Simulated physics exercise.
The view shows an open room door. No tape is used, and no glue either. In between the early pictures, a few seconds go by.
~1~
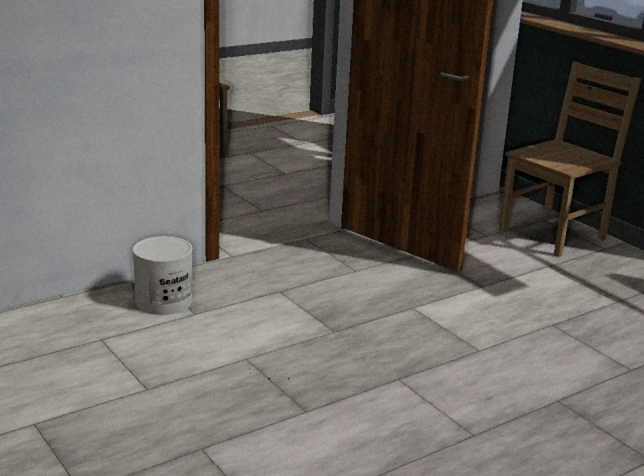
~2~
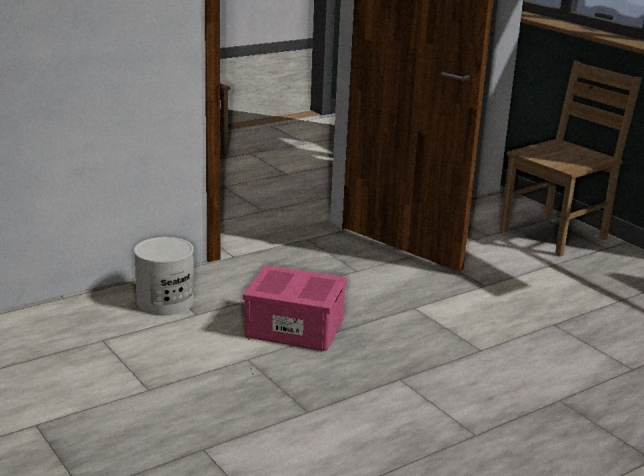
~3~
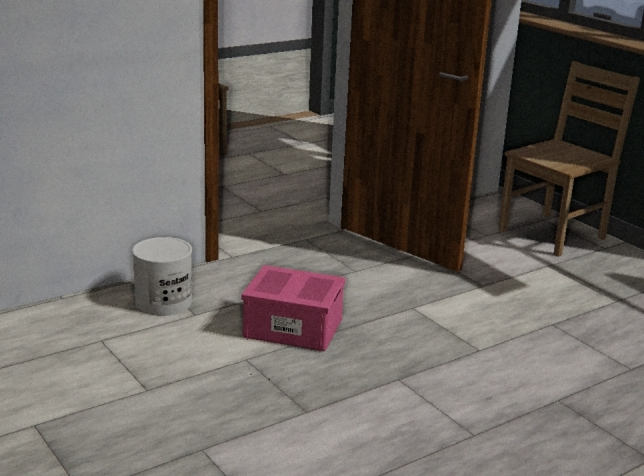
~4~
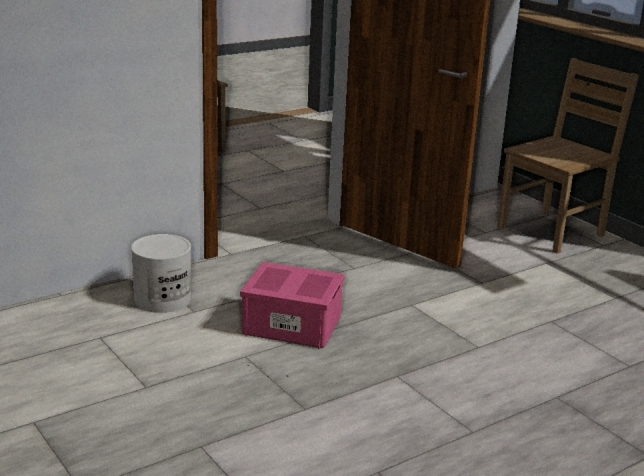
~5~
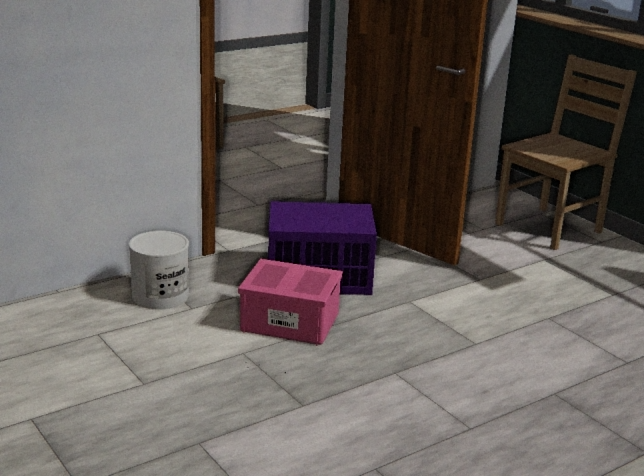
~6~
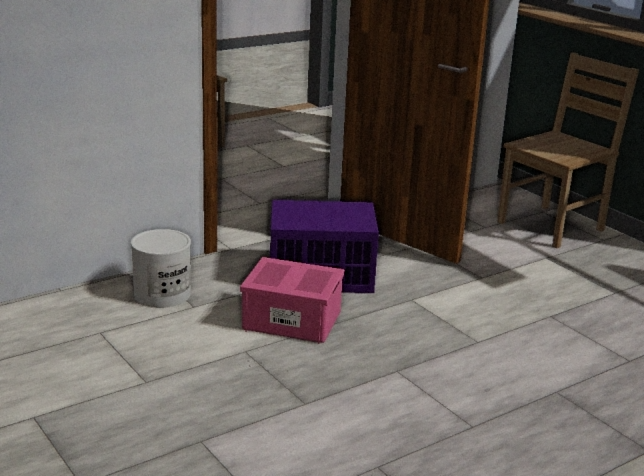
Pink tote appearing beside a white pail near an open, still door, then a purple container appearing behind it.
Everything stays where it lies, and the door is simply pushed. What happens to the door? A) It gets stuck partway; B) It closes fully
(A) It gets stuck partway.
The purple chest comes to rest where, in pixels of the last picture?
Around (315, 247).
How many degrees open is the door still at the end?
About 70°.
Then, 0.50 s after the last picture, door 92° open.
Then, 0.80 s after the last picture, door 77° open.
Then, 1.00 s after the last picture, door 69° open; purple chest slid a little near (317, 247).
At rest, door 68° open; all 3 in place. Seen from the same camera at the end, purple chest near (315, 247).
